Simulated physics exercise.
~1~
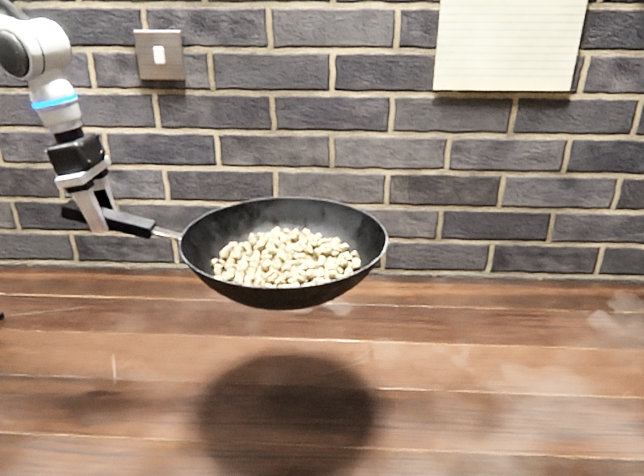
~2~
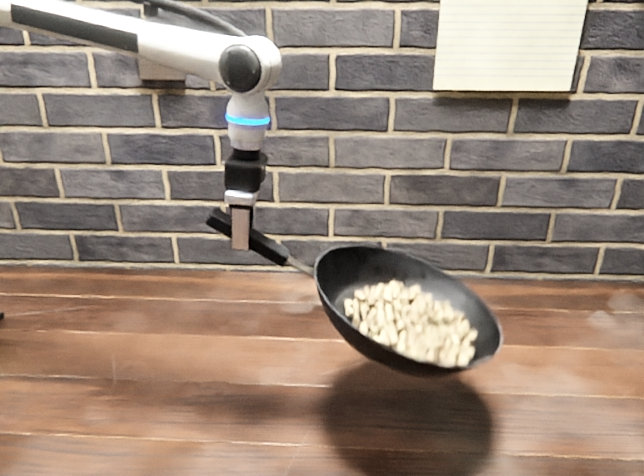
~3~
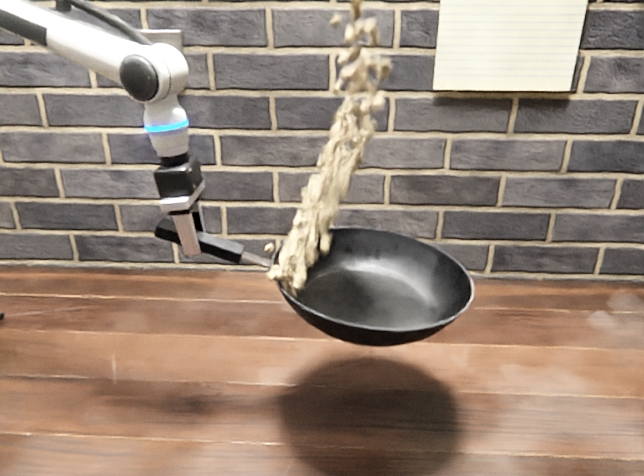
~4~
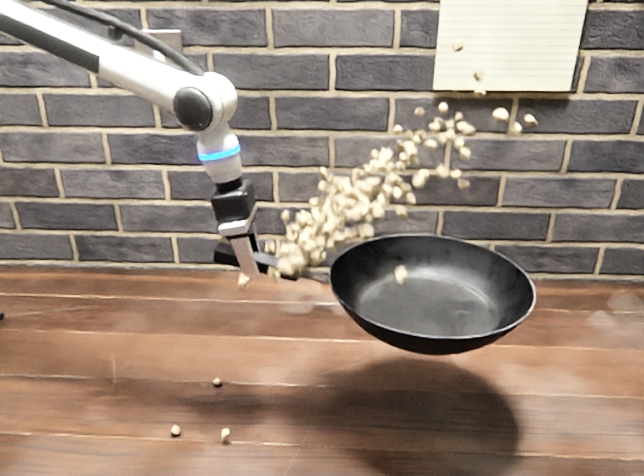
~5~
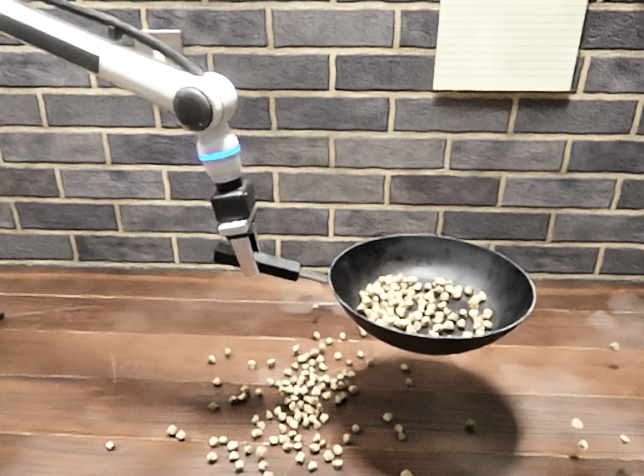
A white and grey robot arm with a glowing blue ring reaches in from the upper left, holding a black frying pan of small pale pebbles above a brown wooden surface, seen from the front against a dark brick wall with a pale sheet on it. The arm swings the pan right and down, tipping it, then pulls it back left and upright as the pebbles fly up in a tall stream. The pan moves right again while the pebbles spread and fall. Some land back inside, but many scatter across the wood as the pan stays still.
